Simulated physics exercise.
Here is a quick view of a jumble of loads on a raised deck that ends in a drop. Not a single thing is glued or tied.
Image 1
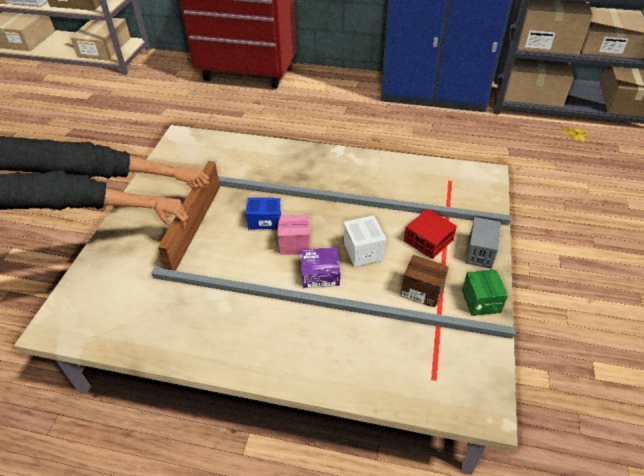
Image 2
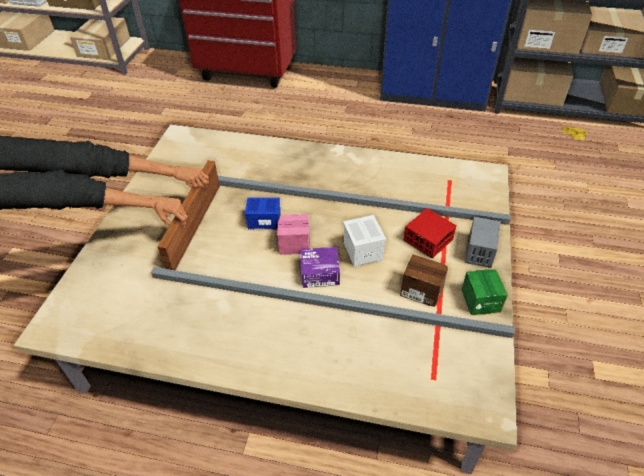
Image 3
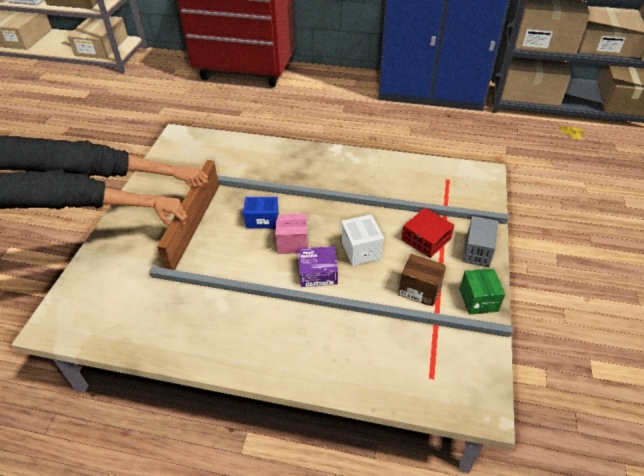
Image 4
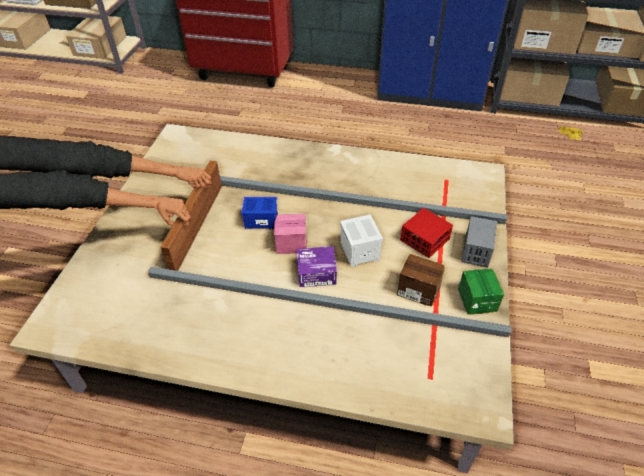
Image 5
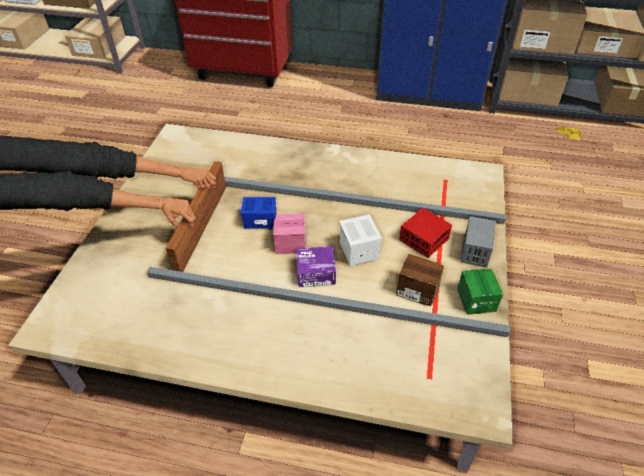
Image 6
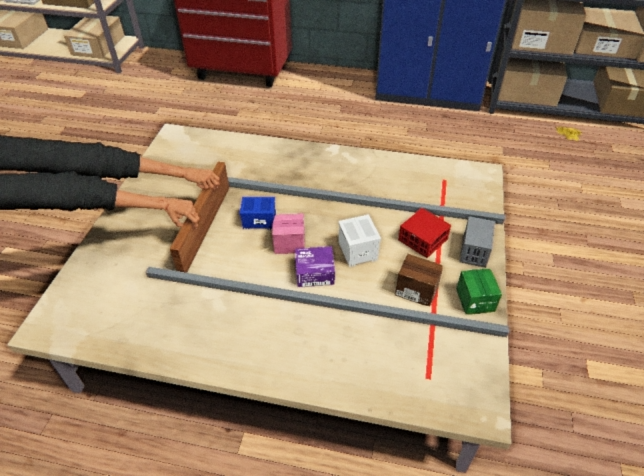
To begin with, two hands hold a wooden plank upright at the left of a table, with eight small coloured boxes between two grey rails and a red line across the right side. The hands then push the plank slightly rightward, while the boxes stay essentially in place, untouched by it.
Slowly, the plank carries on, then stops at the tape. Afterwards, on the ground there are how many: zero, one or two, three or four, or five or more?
On the ground there are one or two.
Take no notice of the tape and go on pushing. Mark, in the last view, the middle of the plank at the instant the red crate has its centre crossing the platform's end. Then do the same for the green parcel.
The middle is at (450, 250) when it's the red crate, and at (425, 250) when it's the green parcel.
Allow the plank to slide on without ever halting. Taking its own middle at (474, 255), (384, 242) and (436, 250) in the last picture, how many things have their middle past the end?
Place by place, 5, 0 and 2.
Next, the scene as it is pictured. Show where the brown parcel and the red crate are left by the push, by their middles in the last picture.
The brown parcel ends up near (493, 302), and the red crate near (495, 237).
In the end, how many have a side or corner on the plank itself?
The count comes out at 3.
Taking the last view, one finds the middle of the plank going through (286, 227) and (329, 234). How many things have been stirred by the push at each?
The counts are 2 and 4.
Soon after, none off yet; green parcel at rest near (478, 291); grey crate at rest near (477, 242); red crate at rest near (424, 233).
Then, none off yet; green parcel at rest near (478, 291); grey crate moving near (481, 242); red crate moved about its own width near (449, 231).
By the end, the number that fall off is one or two; fallen, grey crate and green parcel.
